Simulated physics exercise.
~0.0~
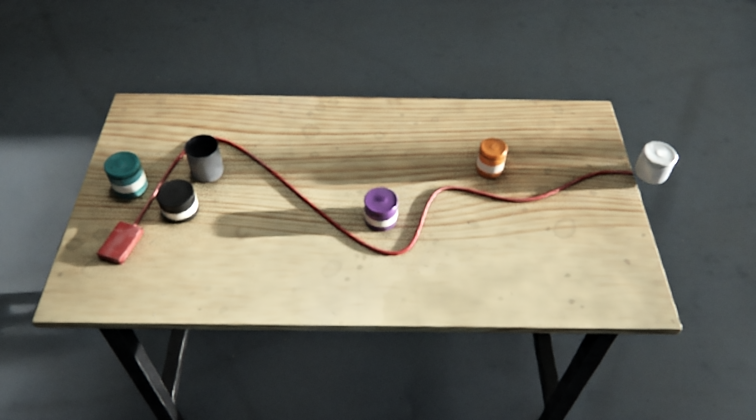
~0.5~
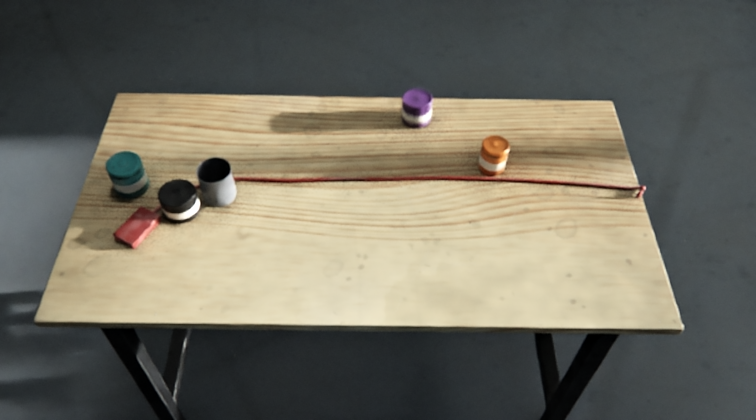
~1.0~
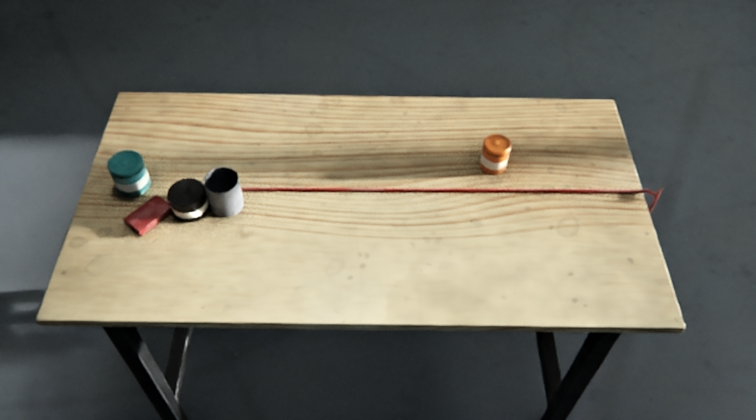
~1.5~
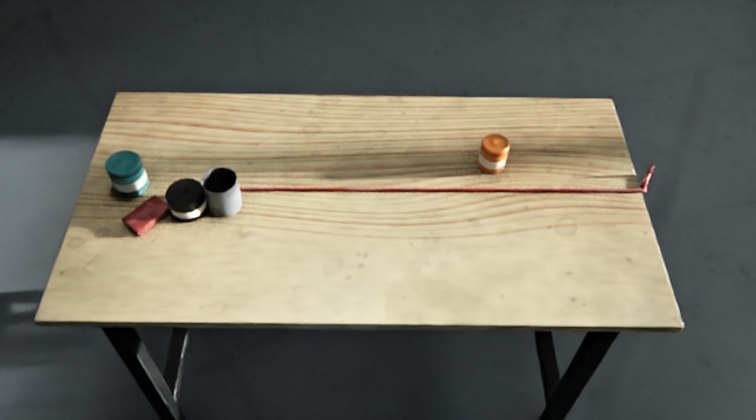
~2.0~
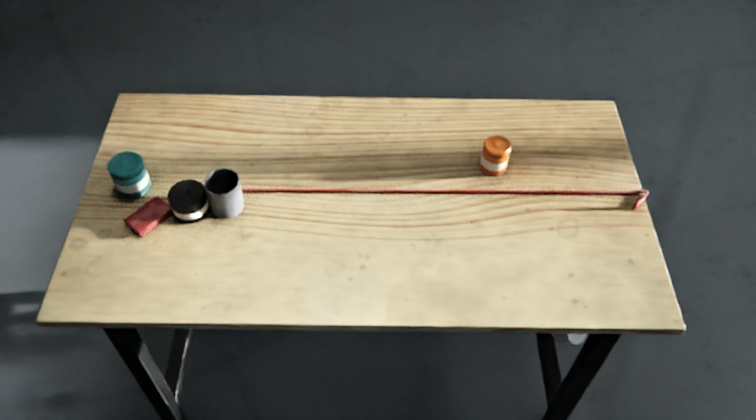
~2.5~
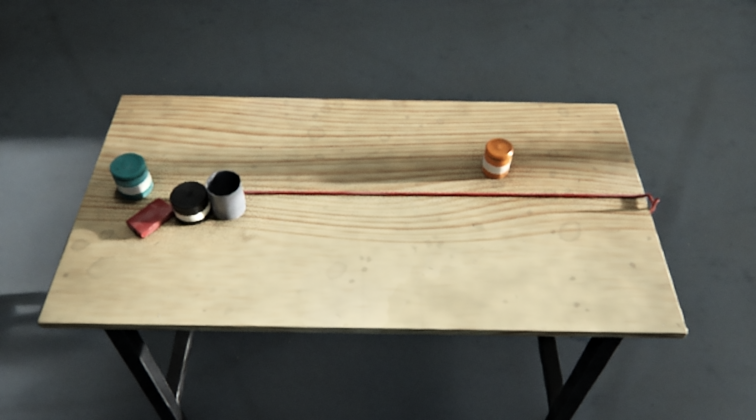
A white speaker dropped off the right end of the wooden table, yanking its red cable straight, and the taut cord swept the purple canister off the back while dragging the red phone and grey cup a little, leaving them bunched beside the black tin.
